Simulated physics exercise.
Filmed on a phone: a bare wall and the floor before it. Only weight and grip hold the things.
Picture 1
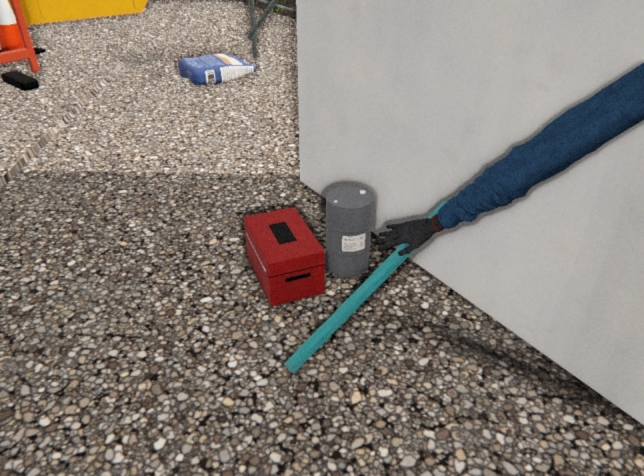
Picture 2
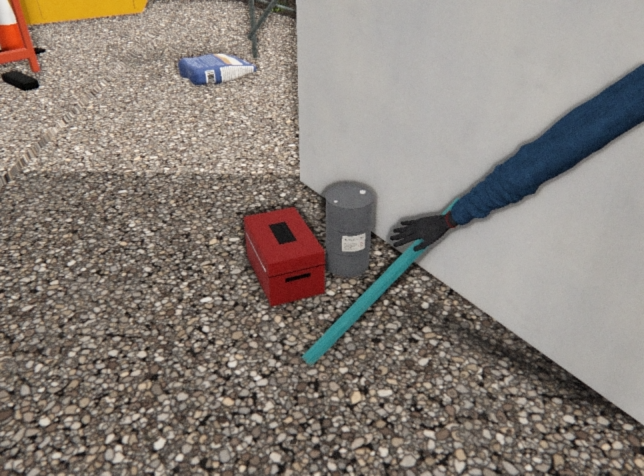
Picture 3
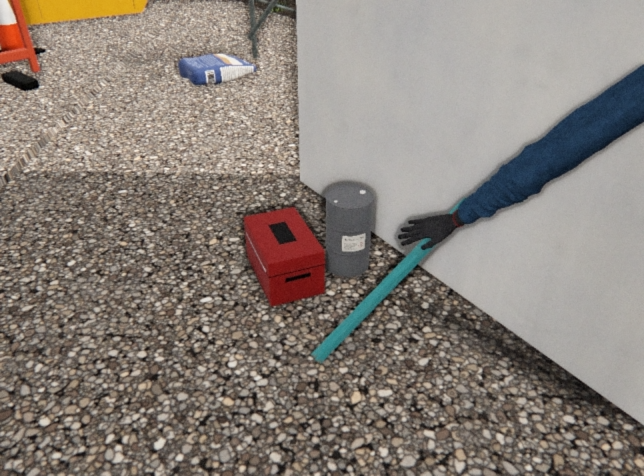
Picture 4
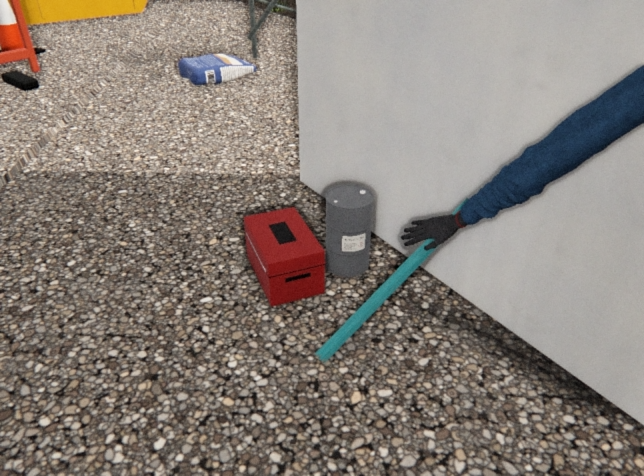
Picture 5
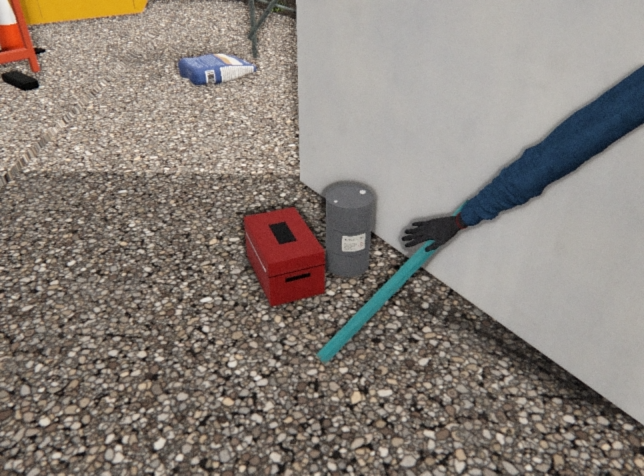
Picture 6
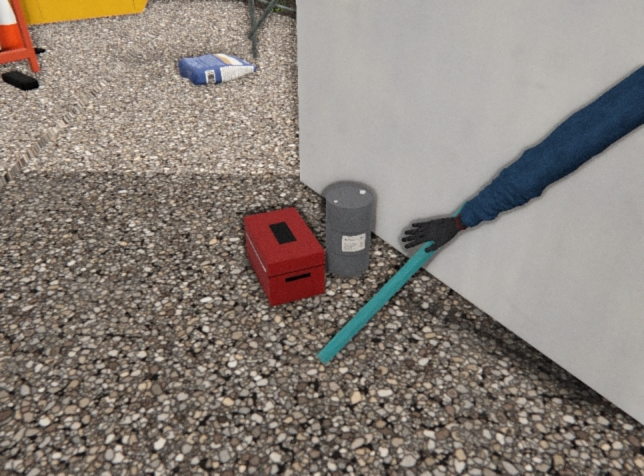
A gloved hand shifts a turquoise pole slightly right and leans it against the wall.
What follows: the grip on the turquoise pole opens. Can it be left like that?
Here the pole gives way.
Then, 0.30 s on from there, turquoise pole sunk by 12° near (390, 300).
Then, 0.40 s on from there, turquoise pole sunk by 29° near (382, 326).
Then, 1.70 s on from there, turquoise pole sunk by 31° near (381, 329).
In the end, moved from the start, turquoise pole; the other 2 unmoved. At the end, from the last picture's camera, turquoise pole near (381, 329). The pole slides down.
